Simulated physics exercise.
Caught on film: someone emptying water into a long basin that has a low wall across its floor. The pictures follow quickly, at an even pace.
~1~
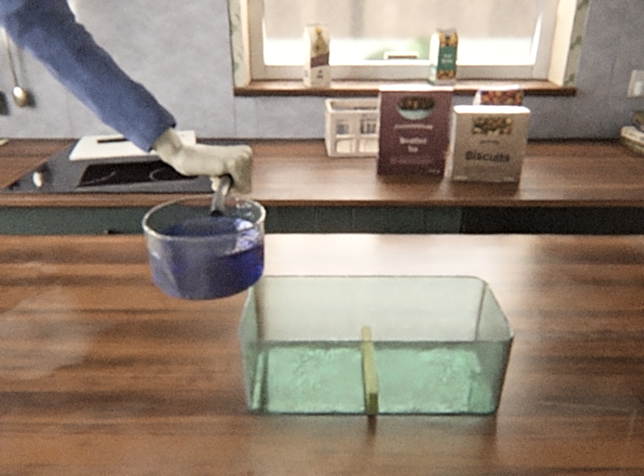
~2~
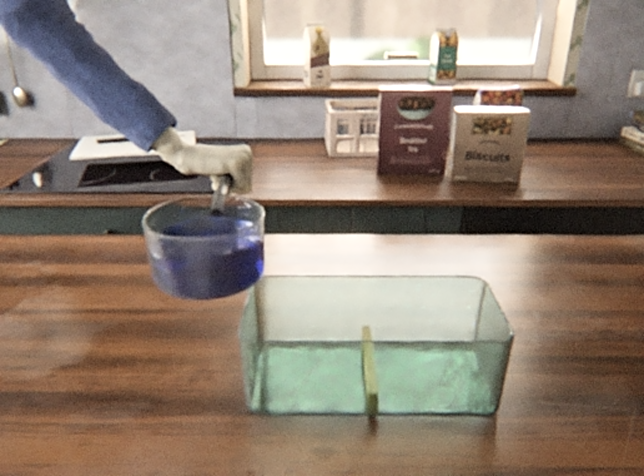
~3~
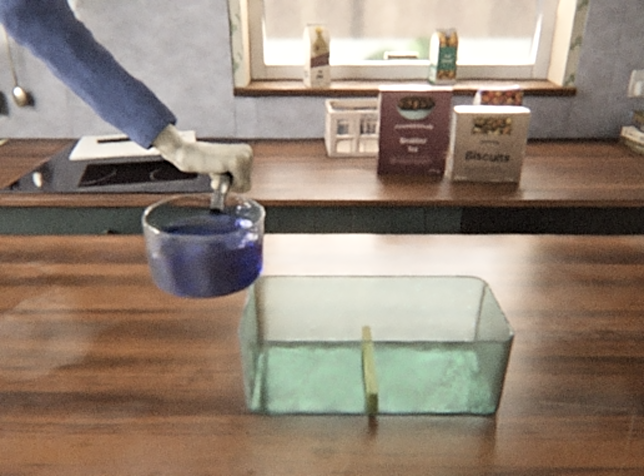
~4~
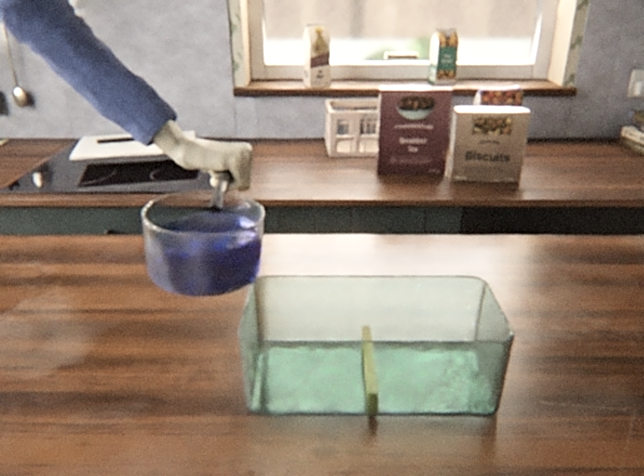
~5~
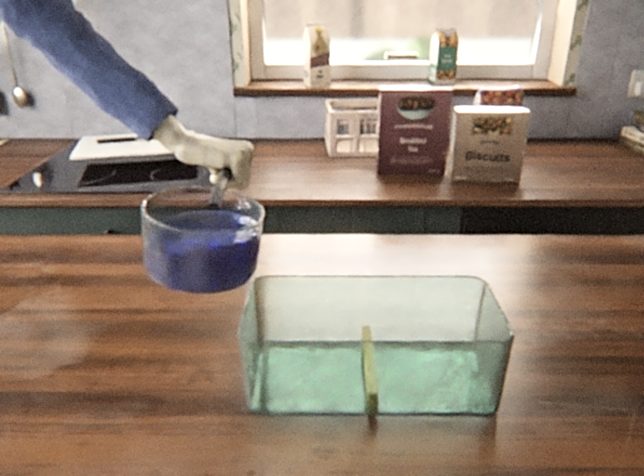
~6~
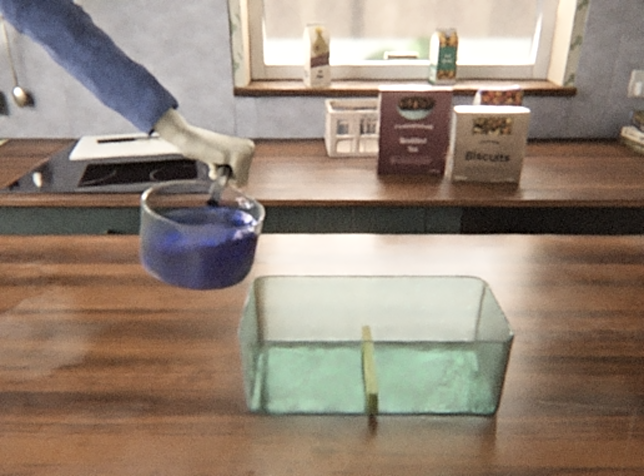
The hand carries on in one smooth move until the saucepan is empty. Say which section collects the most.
The left part.
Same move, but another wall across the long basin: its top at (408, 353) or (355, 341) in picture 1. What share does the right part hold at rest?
First some 10, then 20 per cent.
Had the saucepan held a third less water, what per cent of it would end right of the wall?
It comes to 10 per cent or so.
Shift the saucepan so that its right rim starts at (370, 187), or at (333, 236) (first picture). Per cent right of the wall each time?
The first gives 90 %, the second 90 %.
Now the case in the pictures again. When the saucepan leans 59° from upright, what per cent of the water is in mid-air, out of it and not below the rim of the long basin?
It comes to 20 per cent or so.
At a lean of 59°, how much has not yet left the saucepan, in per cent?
Some 80 per cent.
A moment on, the tilt is 59° and 79 per cent is still to pour, 2 is left of the wall and 0 right of it.
Next, the tilt is 89° and 23 per cent is still to pour, 50 is left of the wall and 5 right of it.
Then the tilt is 96° and 3 per cent is still to pour, 84 is left of the wall and 8 right of it.
Later the tilt is 96° and 0 per cent is still to pour, 88 is left of the wall and 10 right of it.
Finally, 89 per cent lies left of the wall, 10 right of it and 1 outside.
